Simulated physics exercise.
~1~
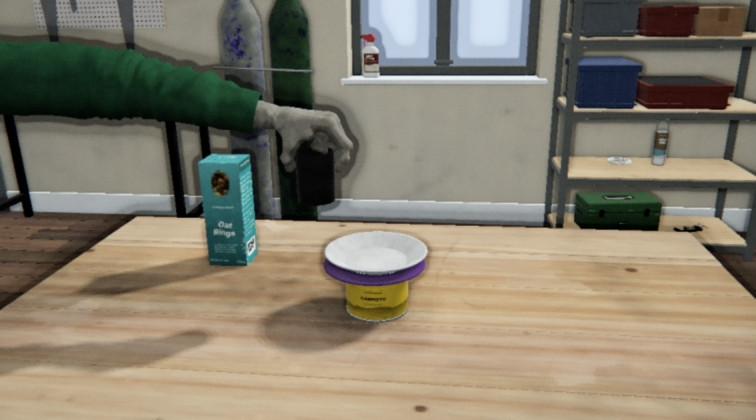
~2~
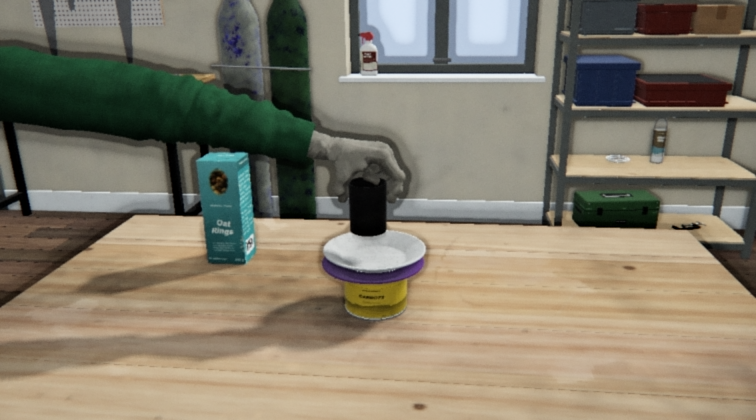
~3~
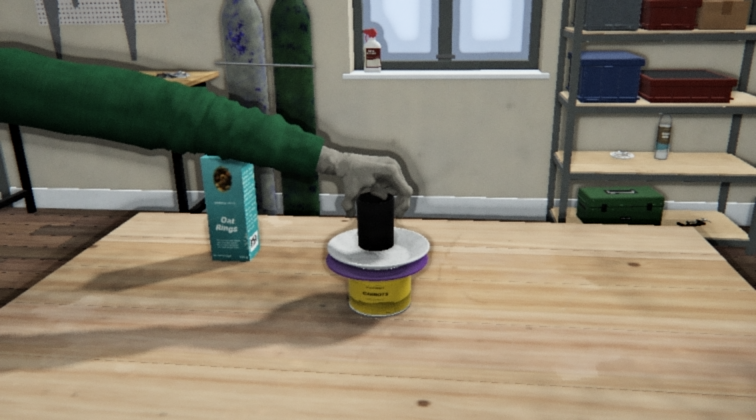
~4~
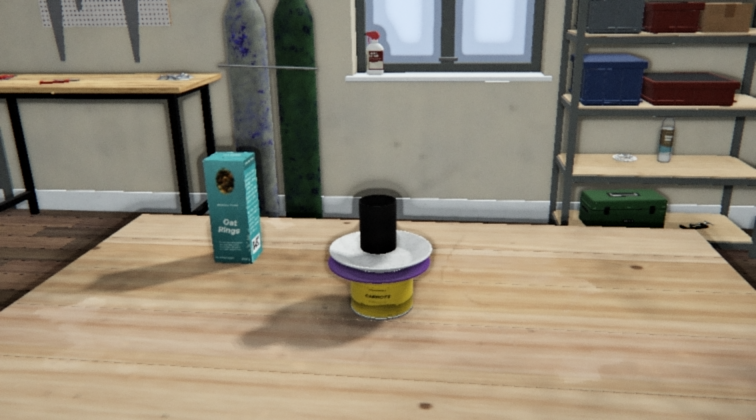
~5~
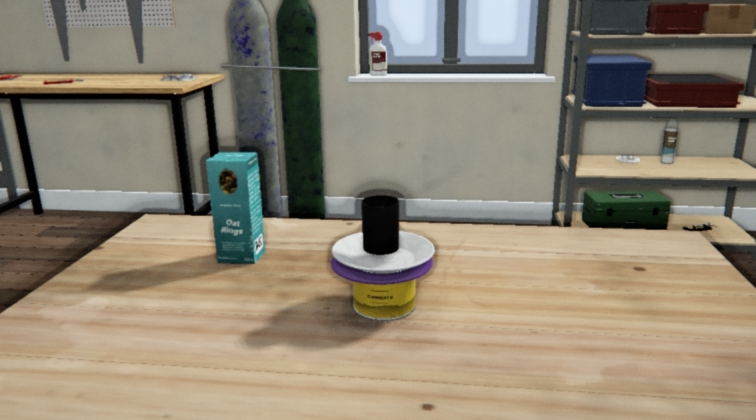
We see a green-sleeved arm move a black cup to the right and lower it upright onto a white plate, which sits on a purple plate atop a yellow tub beside a turquoise carton. The hand lets go and withdraws, and the pile stays standing.
